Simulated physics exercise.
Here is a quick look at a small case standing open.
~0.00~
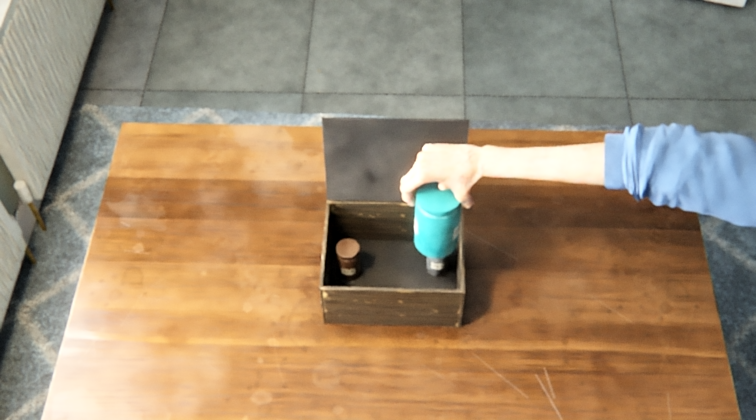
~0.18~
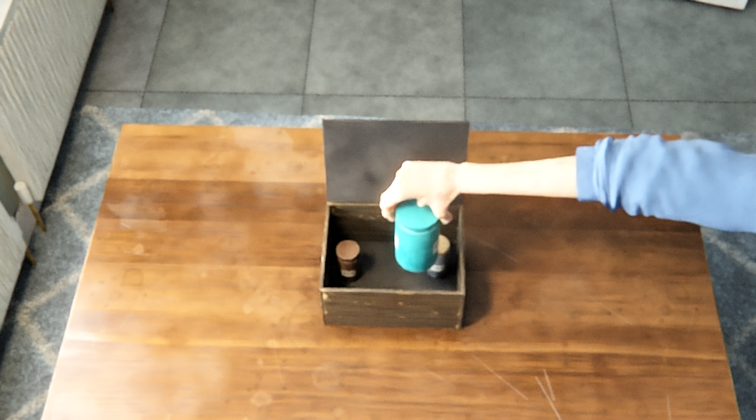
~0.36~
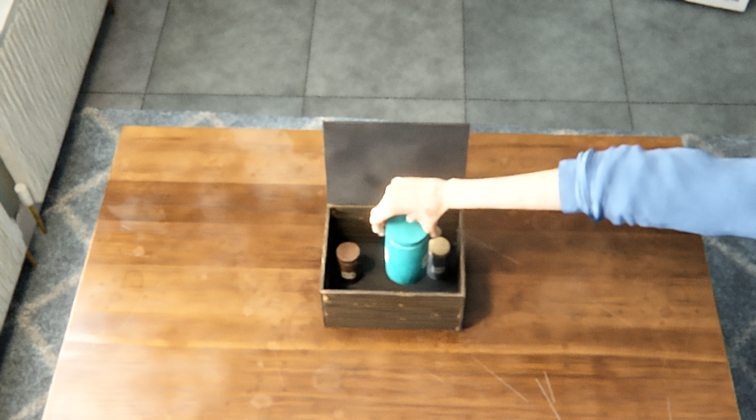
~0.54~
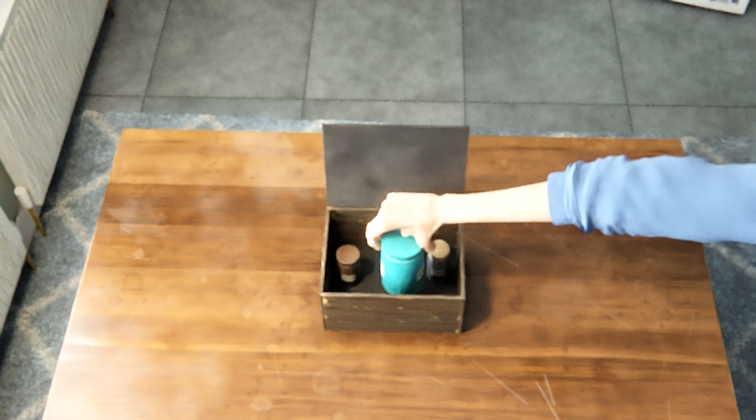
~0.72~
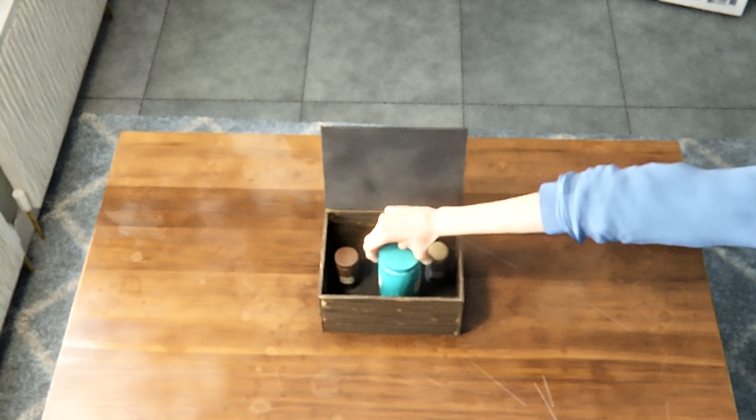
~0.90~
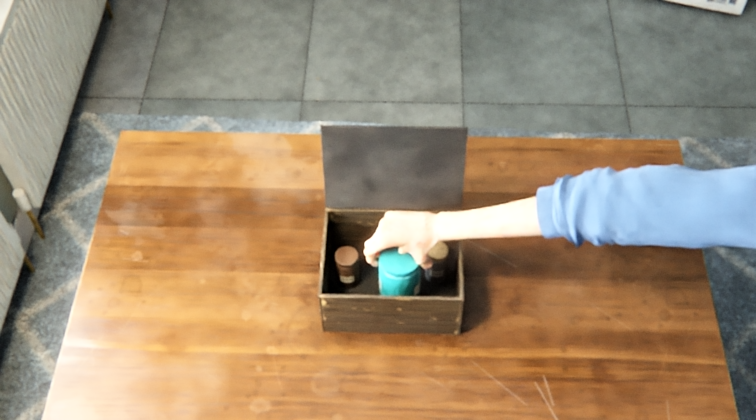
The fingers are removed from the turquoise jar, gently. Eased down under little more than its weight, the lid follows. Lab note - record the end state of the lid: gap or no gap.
End state: Gap.
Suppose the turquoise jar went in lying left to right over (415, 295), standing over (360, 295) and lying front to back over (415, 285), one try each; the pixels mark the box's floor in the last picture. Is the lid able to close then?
In order: The lid fits down, then fits down, then fits down.
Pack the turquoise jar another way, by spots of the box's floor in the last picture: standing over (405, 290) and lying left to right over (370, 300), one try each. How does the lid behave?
The lid stays partly open the first time and goes all the way down the second time.
By 2.20 s, lid 79° above the rim.
By 2.60 s, lid 48° above the rim.
By 2.90 s, lid 13° above the rim.
By 5.00 s, lid 12° above the rim.
When it is over (6.5 s), lid 12° above the rim; all 3 as before. End places, in pixels of the last picture, turquoise jar near (400, 276).
